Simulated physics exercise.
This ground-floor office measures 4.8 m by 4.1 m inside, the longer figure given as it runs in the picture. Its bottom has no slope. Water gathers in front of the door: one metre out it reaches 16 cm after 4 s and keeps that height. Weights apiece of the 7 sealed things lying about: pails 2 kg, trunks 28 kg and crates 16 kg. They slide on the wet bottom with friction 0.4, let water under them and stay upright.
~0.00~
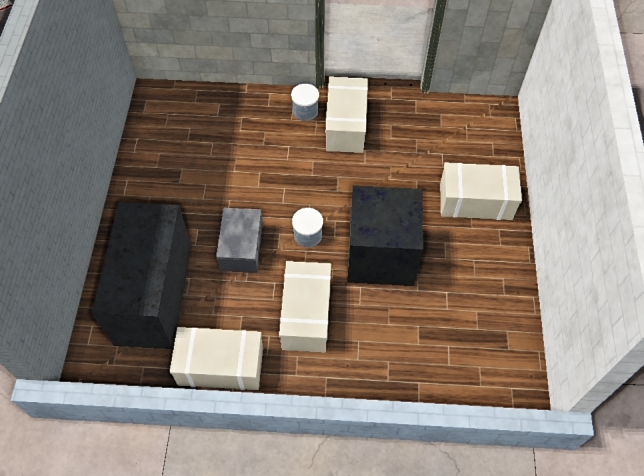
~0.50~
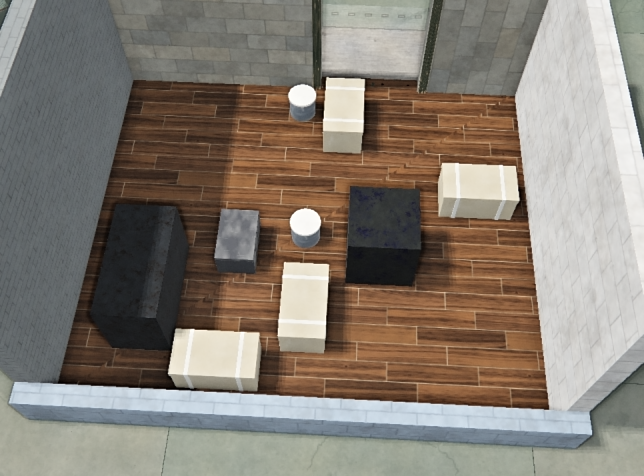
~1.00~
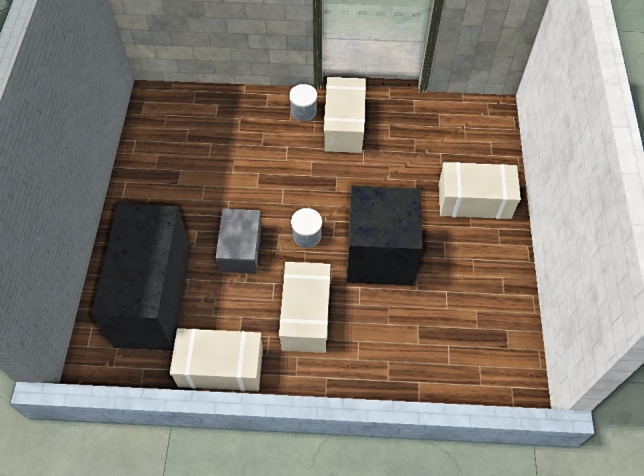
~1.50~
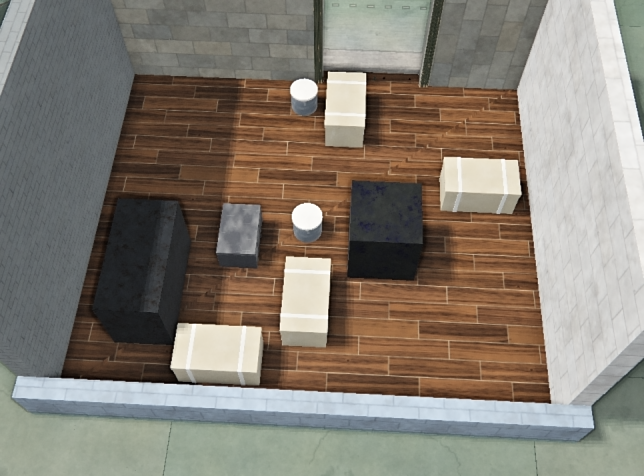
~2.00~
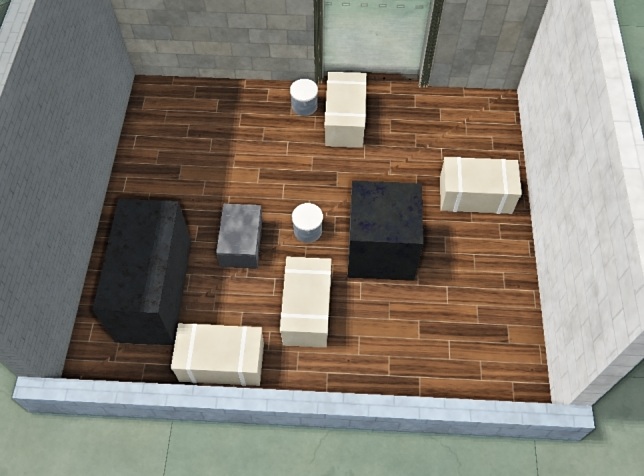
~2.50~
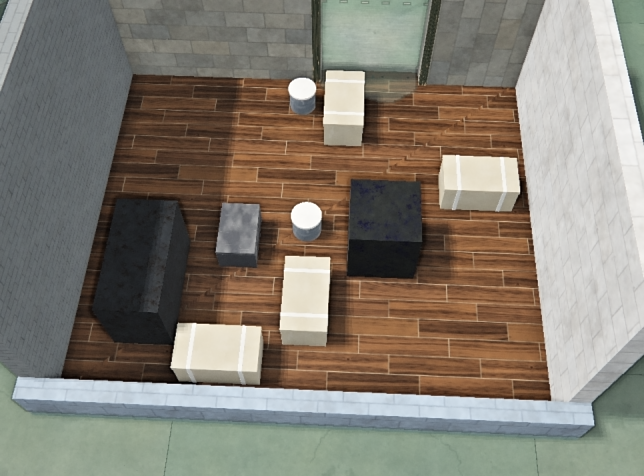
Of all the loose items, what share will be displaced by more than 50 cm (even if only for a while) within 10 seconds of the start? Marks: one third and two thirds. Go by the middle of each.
It is one to two thirds.
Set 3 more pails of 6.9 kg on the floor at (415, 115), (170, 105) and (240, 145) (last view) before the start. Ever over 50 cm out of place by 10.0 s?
In turn: Past it, under, under.
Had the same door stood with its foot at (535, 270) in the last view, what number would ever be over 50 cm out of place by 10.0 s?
Then 0.
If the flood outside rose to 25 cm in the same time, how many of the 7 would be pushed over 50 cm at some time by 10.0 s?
Then 6.
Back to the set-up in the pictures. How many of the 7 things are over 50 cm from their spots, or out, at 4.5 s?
By then 0.
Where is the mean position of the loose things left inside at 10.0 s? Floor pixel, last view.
Around (294, 253).
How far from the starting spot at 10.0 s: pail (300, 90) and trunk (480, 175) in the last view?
In that order: 150 cm, 100 cm.
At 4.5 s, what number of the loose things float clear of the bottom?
0 of them.
After 3.5 s 0 of 7 are over 50 cm from their spots; 0 afloat.
After 4.5 s 0 of 7 are over 50 cm from their spots; 0 afloat.
After 7.0 s 1 of 7 are over 50 cm from their spots; 1 afloat.
After 10.0 s 3 of 7 are over 50 cm from their spots, and 3 have been at some point; 1 afloat.
